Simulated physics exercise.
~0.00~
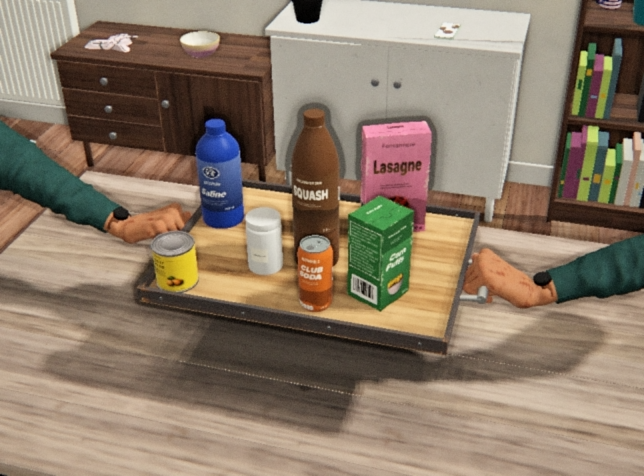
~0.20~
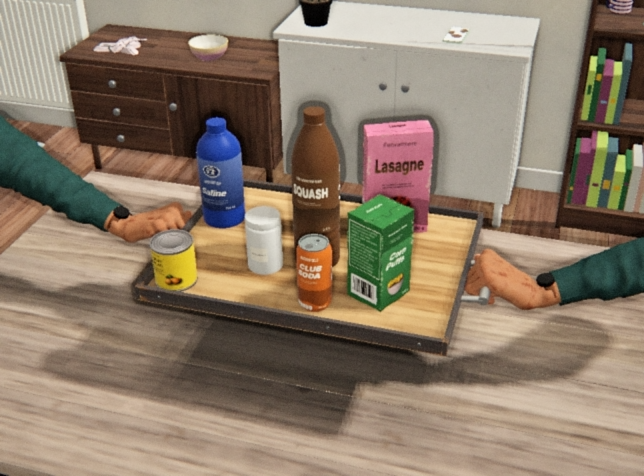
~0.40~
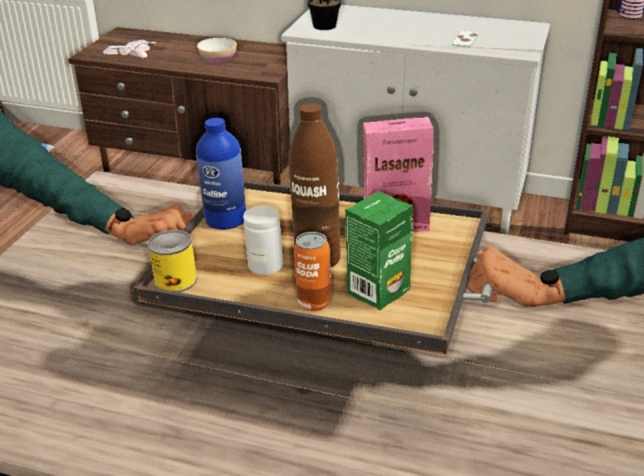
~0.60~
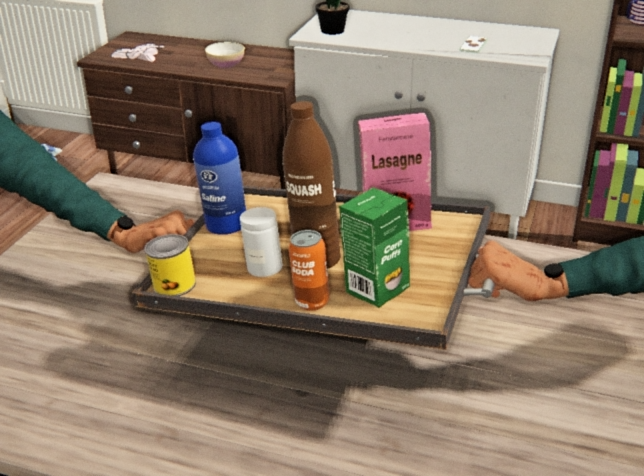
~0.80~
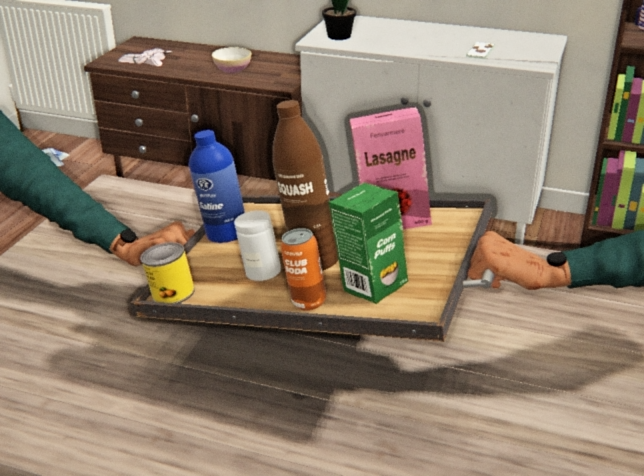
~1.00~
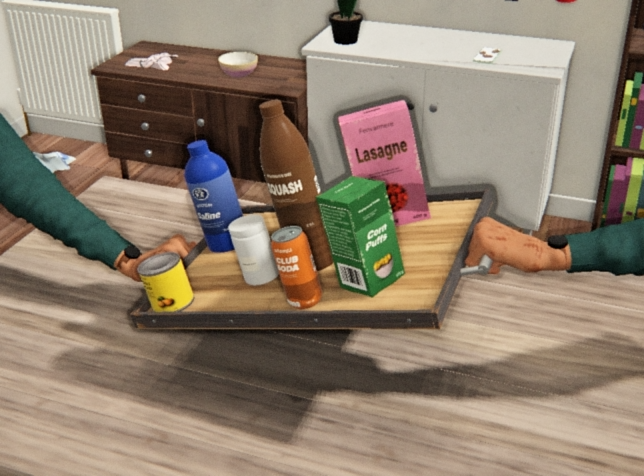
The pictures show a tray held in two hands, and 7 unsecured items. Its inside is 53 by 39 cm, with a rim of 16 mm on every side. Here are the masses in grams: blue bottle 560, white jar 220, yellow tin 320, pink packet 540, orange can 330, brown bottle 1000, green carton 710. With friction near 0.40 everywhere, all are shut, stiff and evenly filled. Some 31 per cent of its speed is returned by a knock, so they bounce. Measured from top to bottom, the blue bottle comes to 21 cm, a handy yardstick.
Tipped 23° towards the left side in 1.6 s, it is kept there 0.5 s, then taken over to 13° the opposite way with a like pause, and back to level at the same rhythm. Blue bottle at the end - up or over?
Over.
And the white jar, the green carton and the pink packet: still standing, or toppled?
Here's how it ends: The white jar comes down, the green carton never goes down, and the pink packet never goes down.
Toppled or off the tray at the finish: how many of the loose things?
I get 4.
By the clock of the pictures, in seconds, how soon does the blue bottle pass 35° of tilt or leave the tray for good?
Time: Roughly 1.9 s.
Around 1.80 s, tray at 23°, left edge down; blue bottle tipped 20° against what carries it near (201, 207); brown bottle on its side; white jar tipped 70° against what carries it.
Around 2.30 s, tray at 23°, left edge down; blue bottle, yellow tin and brown bottle now off the tray; white jar on its side; pink packet shifted 10 cm.
Around 2.70 s, tray at 16°, left edge down; white jar on its side; green carton shifted 20 cm; pink packet shifted 19 cm.
Around 3.60 s, tray at 12°, right edge down; white jar on its side; green carton shifted 21 cm; pink packet shifted 20 cm.
Finally (6.3 s), off the tray and tipped over, blue bottle, yellow tin and brown bottle; on their side or leaning hard on the tray, white jar; not toppled but over 5 cm from the start, pink packet, orange can and green carton. Final places as that camera would see them, blue bottle near (199, 190).
